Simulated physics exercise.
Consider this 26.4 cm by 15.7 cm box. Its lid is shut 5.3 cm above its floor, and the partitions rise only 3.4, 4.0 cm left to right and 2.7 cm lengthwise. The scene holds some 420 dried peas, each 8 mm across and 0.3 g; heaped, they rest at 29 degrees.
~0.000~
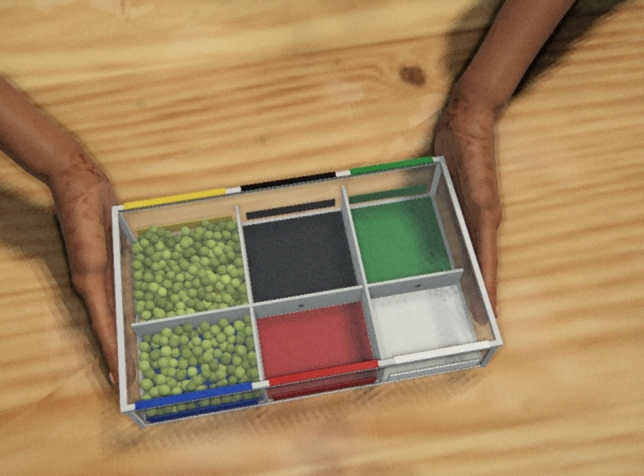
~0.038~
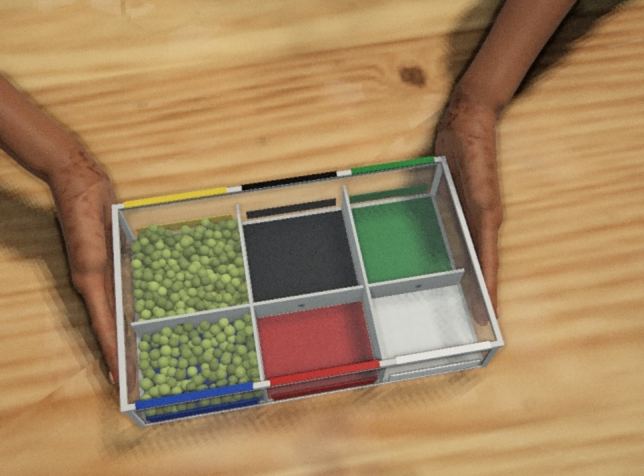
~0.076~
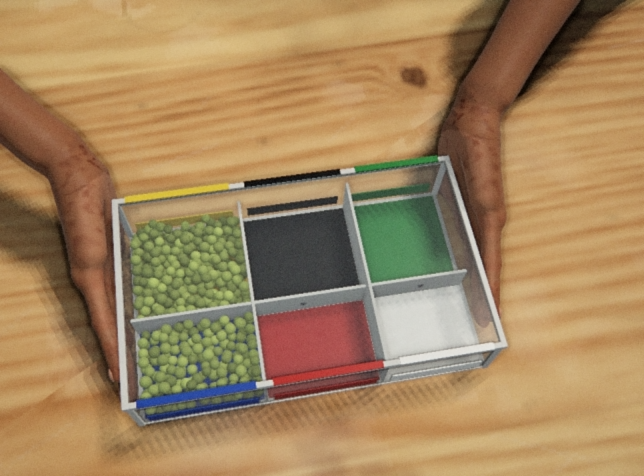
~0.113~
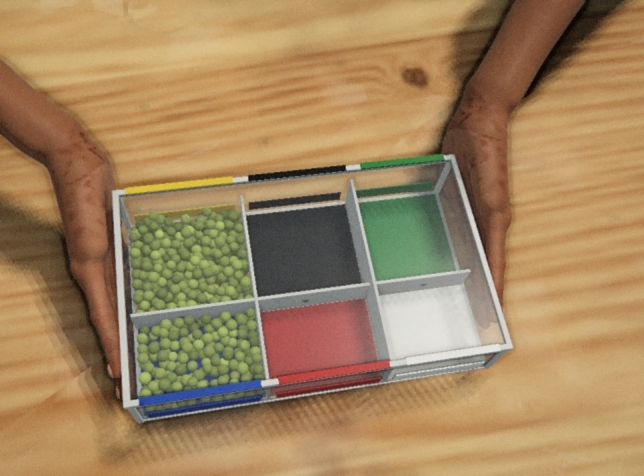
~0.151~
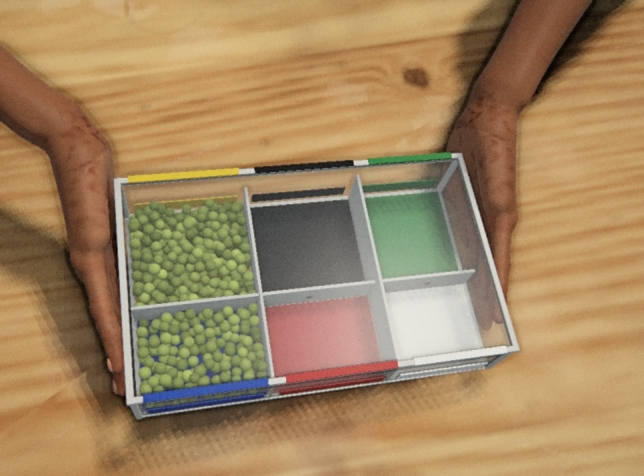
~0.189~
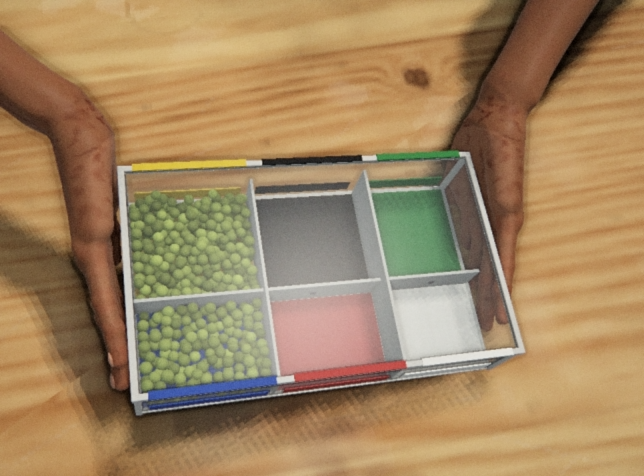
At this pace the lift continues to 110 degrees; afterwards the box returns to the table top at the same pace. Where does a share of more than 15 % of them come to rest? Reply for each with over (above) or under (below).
Red - over, blue - over, green - under, yellow - under, white - over, black - under.
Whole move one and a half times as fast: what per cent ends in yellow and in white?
Yellow 10 %, white 35 %.
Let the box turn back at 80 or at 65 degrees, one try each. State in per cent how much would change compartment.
First try: Around 45 %; second try: Around 30 %.
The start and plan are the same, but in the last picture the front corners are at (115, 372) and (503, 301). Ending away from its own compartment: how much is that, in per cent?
That gives some 35 per cent.
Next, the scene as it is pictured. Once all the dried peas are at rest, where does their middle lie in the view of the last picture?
Resting centre estimate: Around (370, 342).
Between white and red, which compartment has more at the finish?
The white compartment ends up with more.
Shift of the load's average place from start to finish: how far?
Around 12.5 centimetres.
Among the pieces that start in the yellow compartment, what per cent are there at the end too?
Roughly 10 per cent.
After 1.20 s, tilt 110 degrees; red 20 %, blue 30 %, yellow 25 %, white 20 %, black 5 %.
After 1.87 s, tilt 50 degrees; red 25 %, blue 20 %, green 5 %, yellow 10 %, white 40 %.
After 2.58 s, tilt 0 degrees; red 25 %, blue 20 %, green 5 %, yellow 10 %, white 40 %.
At rest (3.1 s), red 25 %, blue 20 %, green 5 %, yellow 10 %, white 40 %, black 0 %.
